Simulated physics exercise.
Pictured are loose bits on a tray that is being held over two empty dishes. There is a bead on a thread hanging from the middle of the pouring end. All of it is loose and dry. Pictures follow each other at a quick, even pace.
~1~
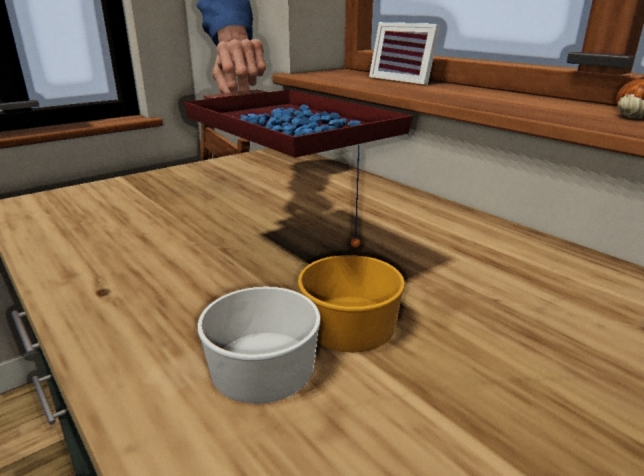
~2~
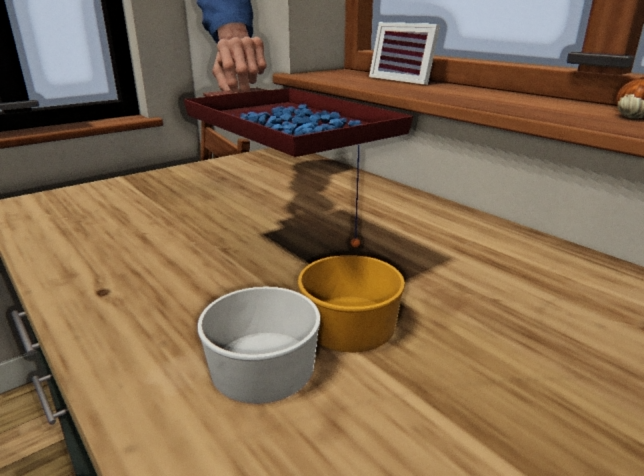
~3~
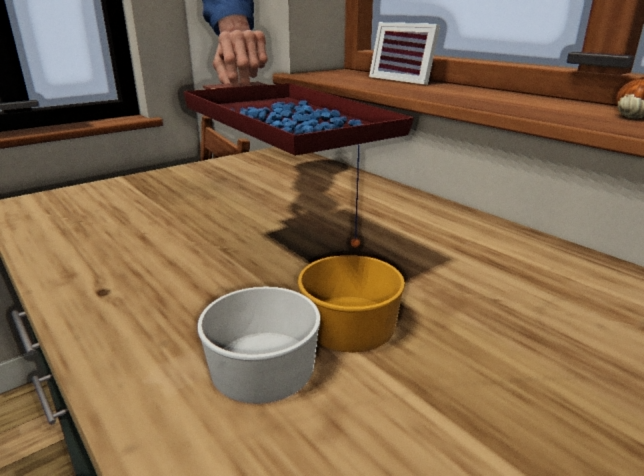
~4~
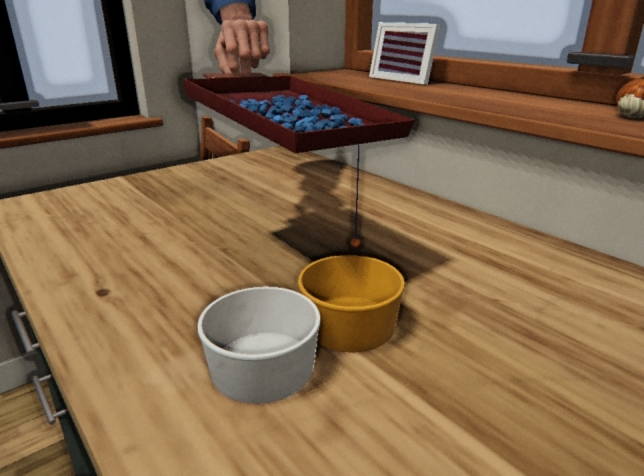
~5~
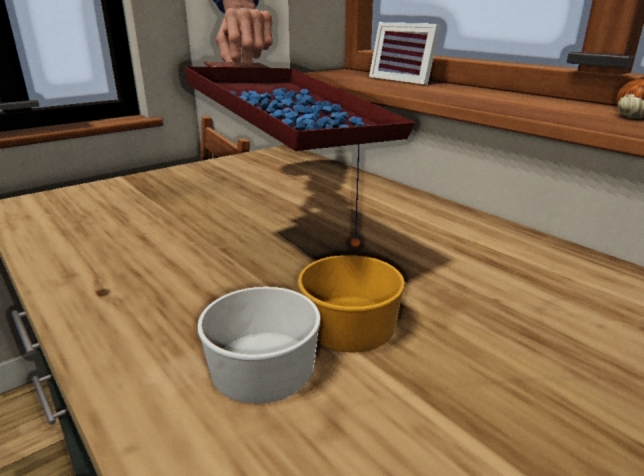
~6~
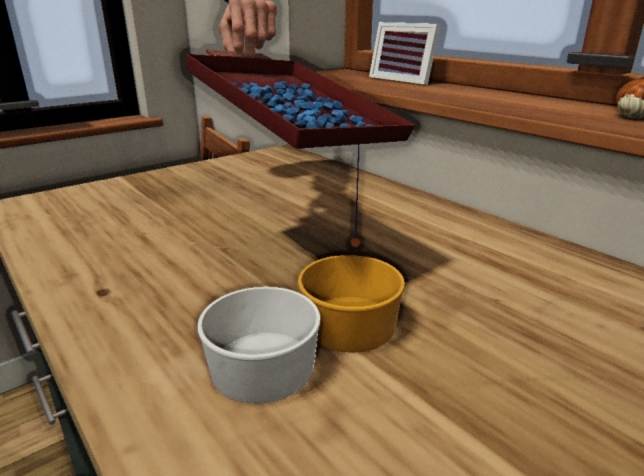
To begin with, a hand holds a dark red tray of small blue stones nearly level above a wooden table, where a white dish and a yellow dish sit empty. The hand then gradually lifts the tray's far left side, tilting it slightly, while the stones stay heaped on it.
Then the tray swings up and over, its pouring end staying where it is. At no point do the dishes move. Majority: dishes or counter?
Caught: Below half.
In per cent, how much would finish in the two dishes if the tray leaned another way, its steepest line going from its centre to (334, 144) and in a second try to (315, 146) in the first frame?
I'd say some 80 in a hundred at first, then 90 in a hundred.
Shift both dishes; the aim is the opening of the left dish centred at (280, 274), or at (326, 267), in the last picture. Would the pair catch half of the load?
Well, a minority share the first time and a majority share the next.
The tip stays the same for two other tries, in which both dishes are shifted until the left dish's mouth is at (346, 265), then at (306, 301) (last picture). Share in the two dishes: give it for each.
Close to 90 in a hundred first, close to 30 in a hundred second.
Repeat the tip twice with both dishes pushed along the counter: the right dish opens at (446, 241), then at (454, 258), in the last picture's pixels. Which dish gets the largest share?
In the first try it's the rightmost dish, and in the second it's the rightmost dish.
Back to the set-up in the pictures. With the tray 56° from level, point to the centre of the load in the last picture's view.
Somewhere around pixel (368, 114) in the last picture.
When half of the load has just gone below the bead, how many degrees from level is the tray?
That would be about 95 degrees from level.
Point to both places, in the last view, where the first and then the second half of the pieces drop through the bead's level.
Half one: (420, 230), half two: (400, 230).
Soon after the last picture, tray tipped steeply; all on the tray.
A little later, tray tipped right over; about half on the tray; about half outside both; a small part in the air.
Later still, tray tipped past a quarter turn; all outside both.
At rest, tray tipped past a quarter turn; none in the left dish; none in the right dish; all outside both.
